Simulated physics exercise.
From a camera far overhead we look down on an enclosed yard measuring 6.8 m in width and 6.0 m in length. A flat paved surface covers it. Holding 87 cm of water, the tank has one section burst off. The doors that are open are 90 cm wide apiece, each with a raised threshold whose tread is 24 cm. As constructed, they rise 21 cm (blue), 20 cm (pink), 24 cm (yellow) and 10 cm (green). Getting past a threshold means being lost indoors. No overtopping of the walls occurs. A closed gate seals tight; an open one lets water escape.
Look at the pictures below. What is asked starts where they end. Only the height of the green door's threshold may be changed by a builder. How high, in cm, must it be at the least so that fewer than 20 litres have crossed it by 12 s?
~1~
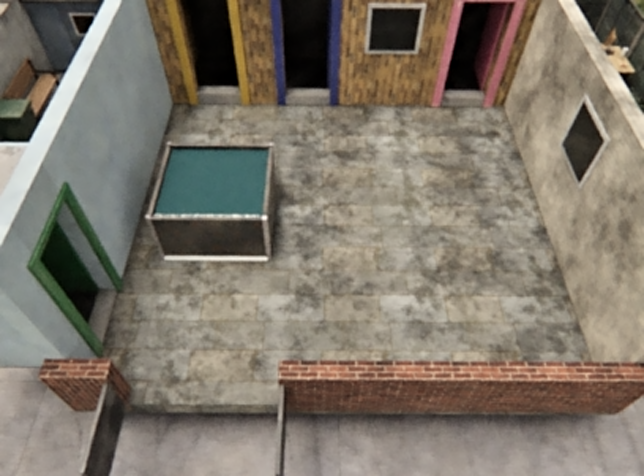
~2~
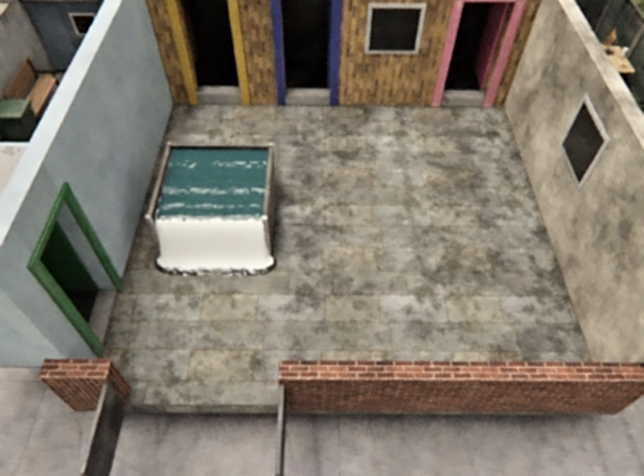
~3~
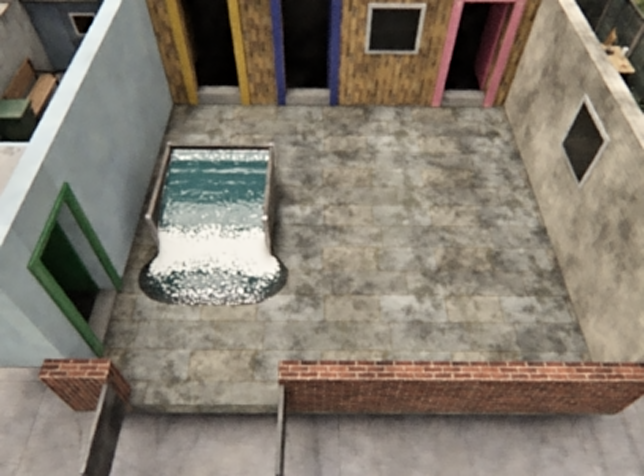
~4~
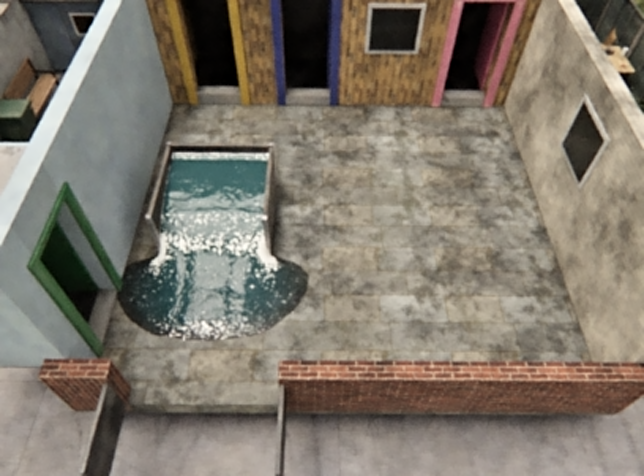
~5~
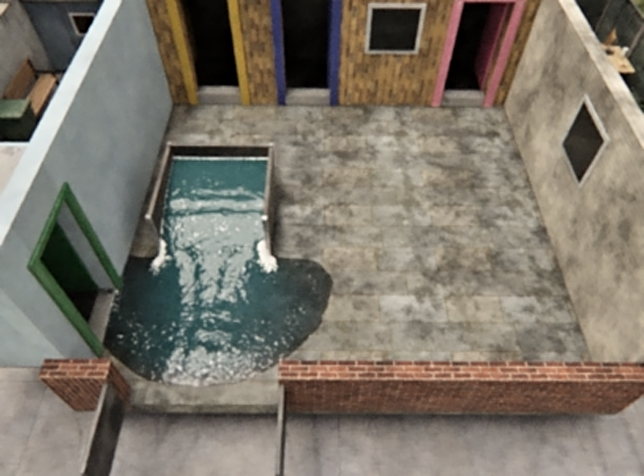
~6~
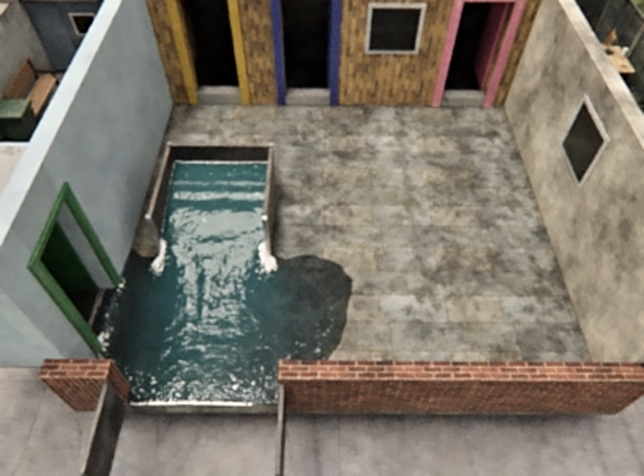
At least roughly 17 cm high.
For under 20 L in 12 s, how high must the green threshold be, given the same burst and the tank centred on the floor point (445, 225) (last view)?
13.5 cm, give or take.
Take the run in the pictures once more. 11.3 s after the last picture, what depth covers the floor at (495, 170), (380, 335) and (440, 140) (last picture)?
Respectively 2 cm, 1 cm and 2 cm.
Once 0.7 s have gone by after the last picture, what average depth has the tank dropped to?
Mean depth: Approx. 30 cm.
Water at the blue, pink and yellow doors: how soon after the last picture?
Arrival: Blue not in the 12 s, pink 6.5 s, yellow 6.0 s.
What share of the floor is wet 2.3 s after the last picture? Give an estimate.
Some 30 in a hundred.
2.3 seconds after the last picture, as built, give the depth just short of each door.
Centimetres: Blue = 0, pink = 0, yellow = 0, green = 15.
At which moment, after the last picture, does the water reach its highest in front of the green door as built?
About 0.6 seconds.
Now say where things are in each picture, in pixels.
The tank at (215, 183) is whole and still, 87 cm deep; the green door at (85, 281) is dry, in the first frame.
The front is at (164, 269), 0.3 m from the gap at (213, 242); 0.4 m2 of floor is wet, 87 cm left at the back, in the second frame.
The gap is at (214, 245), the front 0.8 m out at (173, 300); the back of the tank holds 78 cm, in the third frame.
Water pours out at (215, 246) and has run 1.4 m, to (175, 332); about 12 cm deep outside, 75 cm at the back, in the fourth frame.
Water pours out at (215, 247) and has run 2.0 m, to a hidden place; about 9 cm deep outside, 70 cm at the back, in the fifth frame.
The gap is at (215, 248), the front 2.4 m out at a hidden place; the back of the tank holds 62 cm; water is at the green door at (85, 281), in the sixth frame.
Then, 0.7 s after the last picture water covers 20 % of the floor, deepest (45 cm) near (99, 360); 17 cm at the green door, 12 litres in over its 10 cm threshold.
Then, 2.3 s after the last picture water covers 30 % of the floor, deepest (16 cm) near (106, 336); 15 cm at the green door, 57 litres in over its 10 cm threshold.
Then, 11.3 s after the last picture water covers 65 % of the floor, deepest (3 cm) near (482, 142); 2 cm at the green door, 67 litres in over its 10 cm threshold.
At the green door as built, the water peaked near 18 cm, 0.5 s after the last picture.
Run again over the same 12 s with other heights there, 29 litres in over 15 cm, 6 litres over 20.5 cm. The limit of 20 litres is kept from about 17 cm up.
